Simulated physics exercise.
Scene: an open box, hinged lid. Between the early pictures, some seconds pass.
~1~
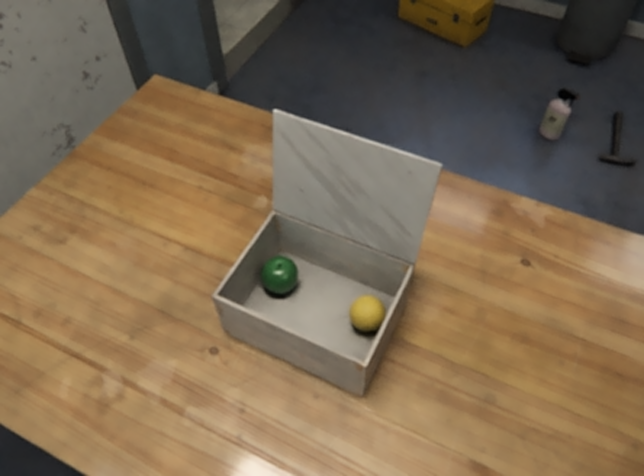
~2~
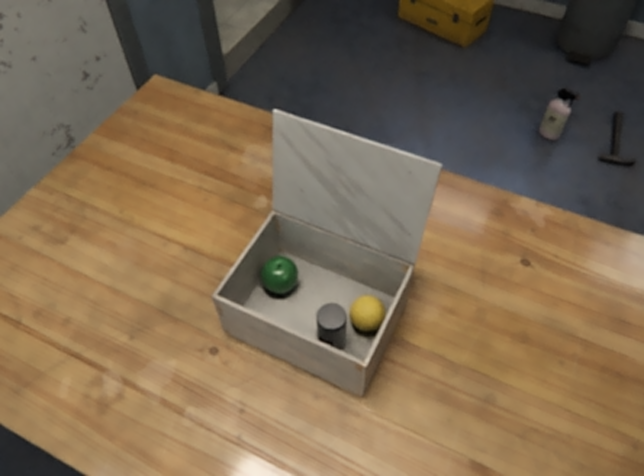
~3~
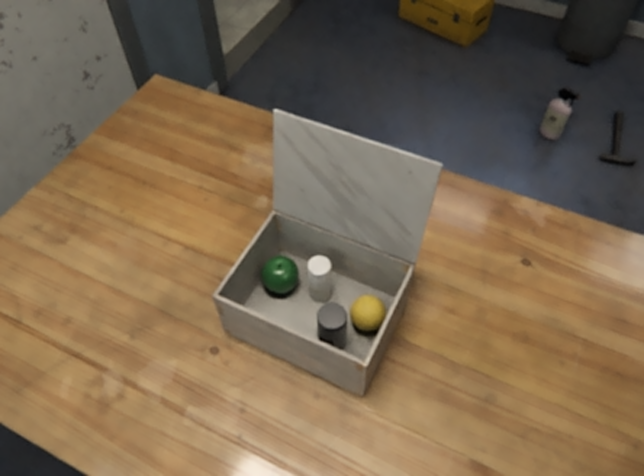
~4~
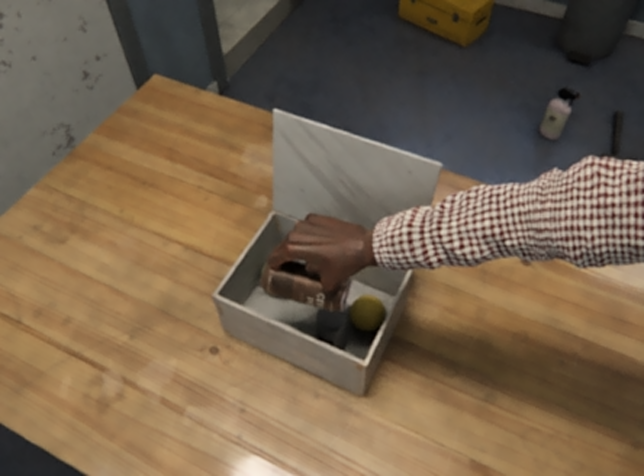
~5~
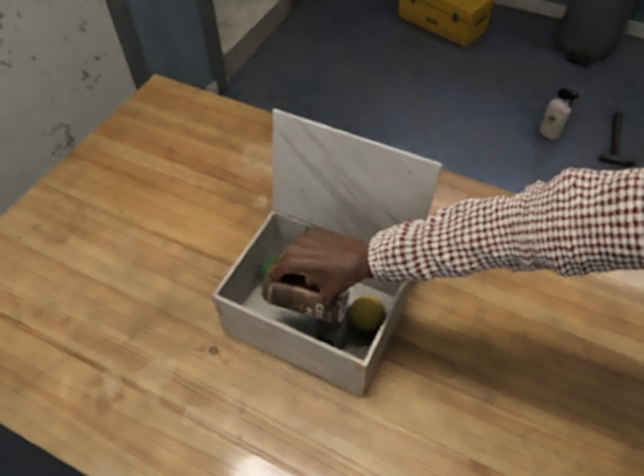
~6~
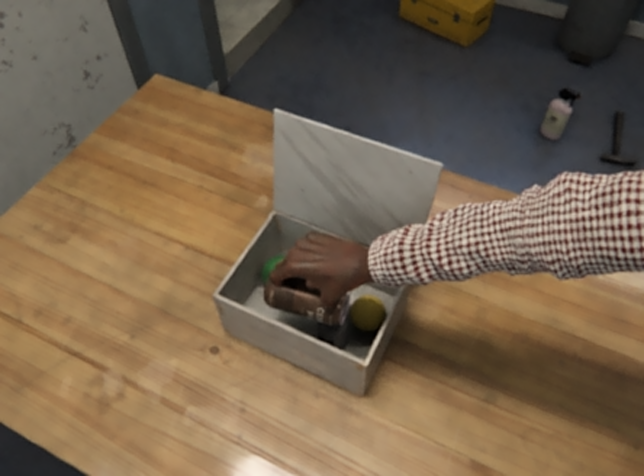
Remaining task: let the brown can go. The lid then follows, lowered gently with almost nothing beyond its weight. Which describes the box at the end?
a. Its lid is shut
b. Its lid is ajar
Its lid is ajar.
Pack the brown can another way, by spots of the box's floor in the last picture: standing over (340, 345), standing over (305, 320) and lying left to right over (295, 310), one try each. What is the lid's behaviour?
Going in order, the lid is left partly open, then is left partly open, then comes down all the way.
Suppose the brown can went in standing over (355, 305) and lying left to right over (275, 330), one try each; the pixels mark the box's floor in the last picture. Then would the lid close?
First try: The lid comes down fully; second try: The lid comes down fully.
Then, 0.70 s on from there, brown can shifted about its own width near (285, 311).
Then, 1.40 s on from there, lid 69° above the rim; brown can shifted about its own width near (282, 308).
Then, 1.90 s on from there, lid 29° above the rim; brown can shifted about its own width near (282, 308).
In the end, lid 7° above the rim; moved from the start, brown can; the other 4 unmoved. At the end, from the last picture's camera, brown can near (282, 308).
